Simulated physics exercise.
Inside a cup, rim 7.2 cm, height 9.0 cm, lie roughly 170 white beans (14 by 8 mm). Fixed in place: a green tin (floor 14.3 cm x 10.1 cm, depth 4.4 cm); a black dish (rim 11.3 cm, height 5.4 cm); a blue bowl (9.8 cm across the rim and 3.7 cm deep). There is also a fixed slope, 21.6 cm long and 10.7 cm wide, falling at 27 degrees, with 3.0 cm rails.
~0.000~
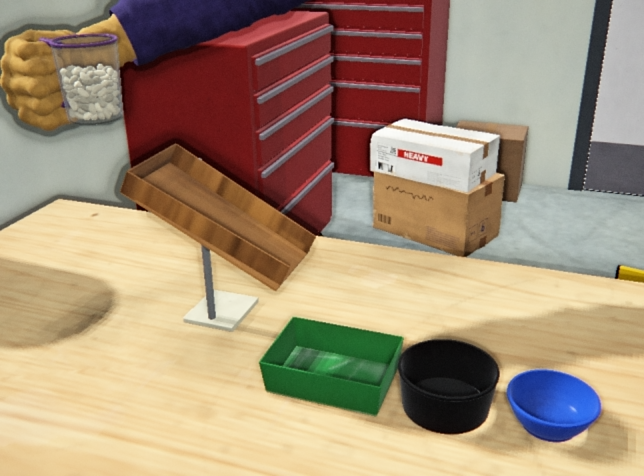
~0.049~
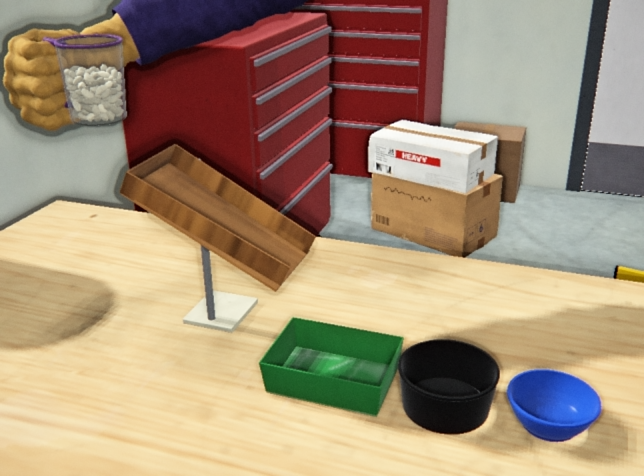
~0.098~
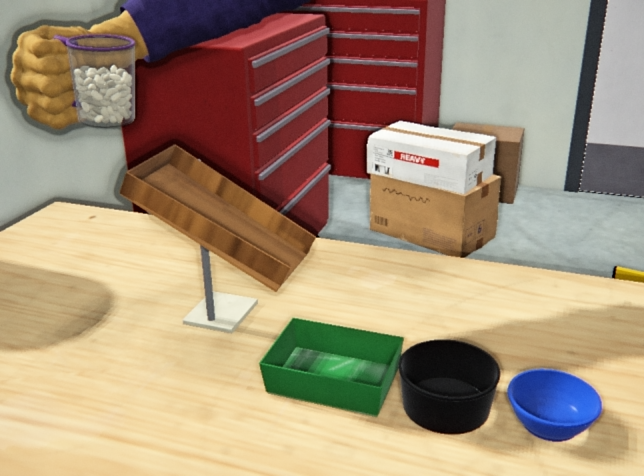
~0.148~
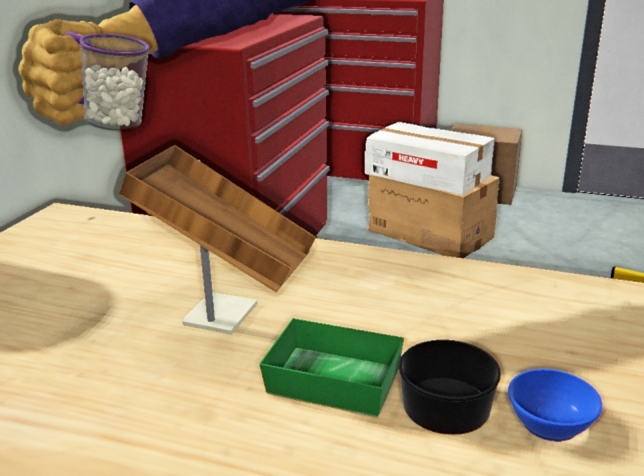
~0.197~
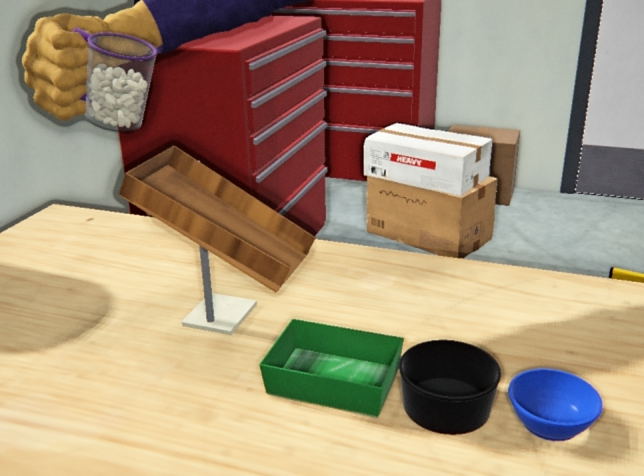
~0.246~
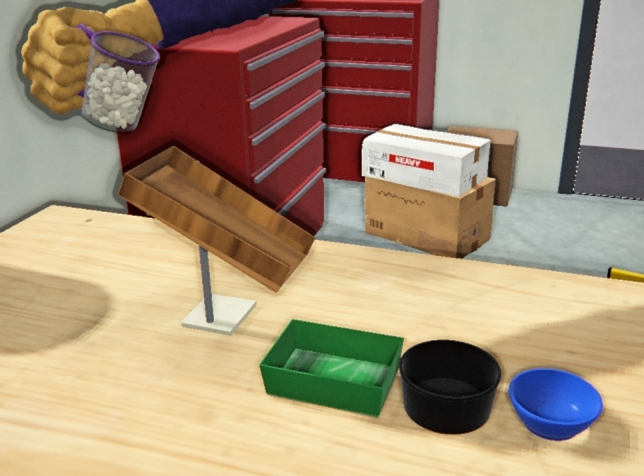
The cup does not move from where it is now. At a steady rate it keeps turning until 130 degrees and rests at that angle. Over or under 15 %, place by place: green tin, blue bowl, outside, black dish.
Green tin: Over, blue bowl: Under, outside everything: Under, black dish: Under.
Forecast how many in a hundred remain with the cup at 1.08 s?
About 60 percent of the load.
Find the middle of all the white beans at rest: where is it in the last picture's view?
Near (366, 381).
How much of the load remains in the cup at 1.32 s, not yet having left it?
Around 0 in a hundred remain.
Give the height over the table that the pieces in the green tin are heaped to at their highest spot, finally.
The top of the heap ends about 3.5 cm up.
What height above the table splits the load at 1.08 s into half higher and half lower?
Height estimate: Near 32 cm.
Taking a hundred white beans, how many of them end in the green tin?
I reckon around 90 per cent.
Then, at 0.57 s, tilt 63 degrees; cup 100 %; middle of all pieces near (110, 90).
Then, at 0.84 s, tilt 97 degrees; cup 100 %; middle of all pieces near (111, 88).
Then, at 1.08 s, tilt 126 degrees; cup 60 %, slope 40 %; middle of all pieces near (143, 131).
Then, at 1.32 s, tilt 130 degrees; green tin 5 %, slope 80 %, in the air 10 %; middle of all pieces near (254, 242).
In the end, at 2.6 s, cup 0 %, black dish 0 %, blue bowl 0 %, green tin 90 %, slope 0 %, outside 5 %.
